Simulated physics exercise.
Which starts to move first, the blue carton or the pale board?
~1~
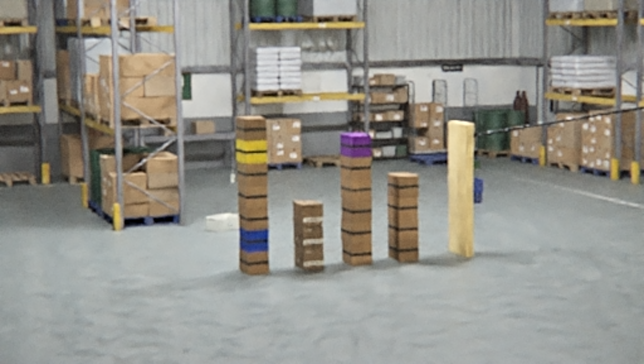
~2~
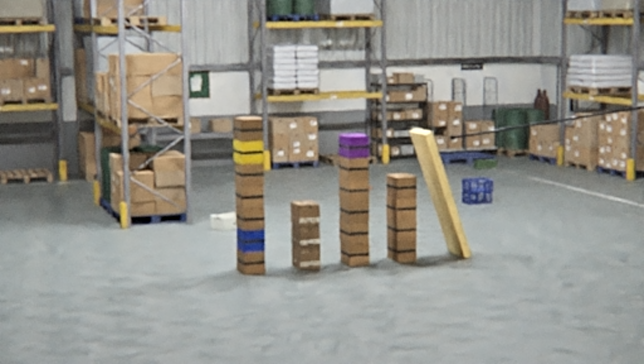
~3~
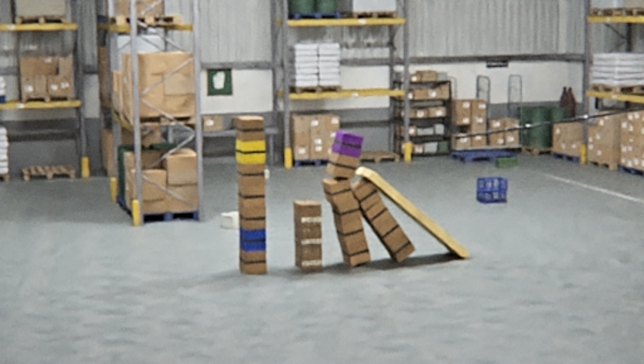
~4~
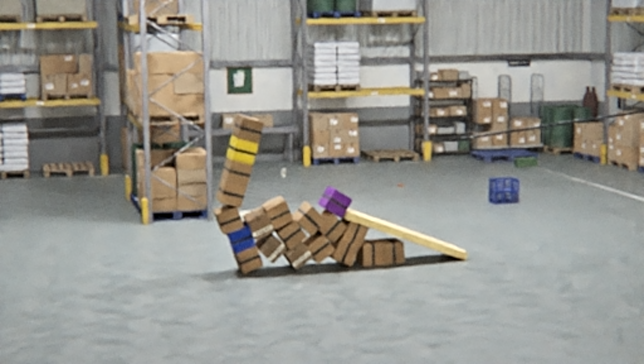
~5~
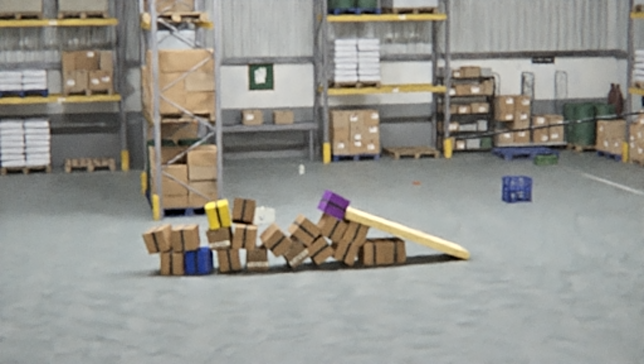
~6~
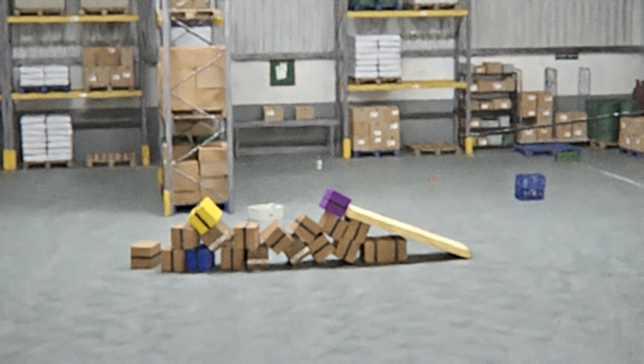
The pale board starts to move first, leaning over to the left while the blue carton is still in place. The blue carton only shifts later, when the collapse reaches the leftmost column.
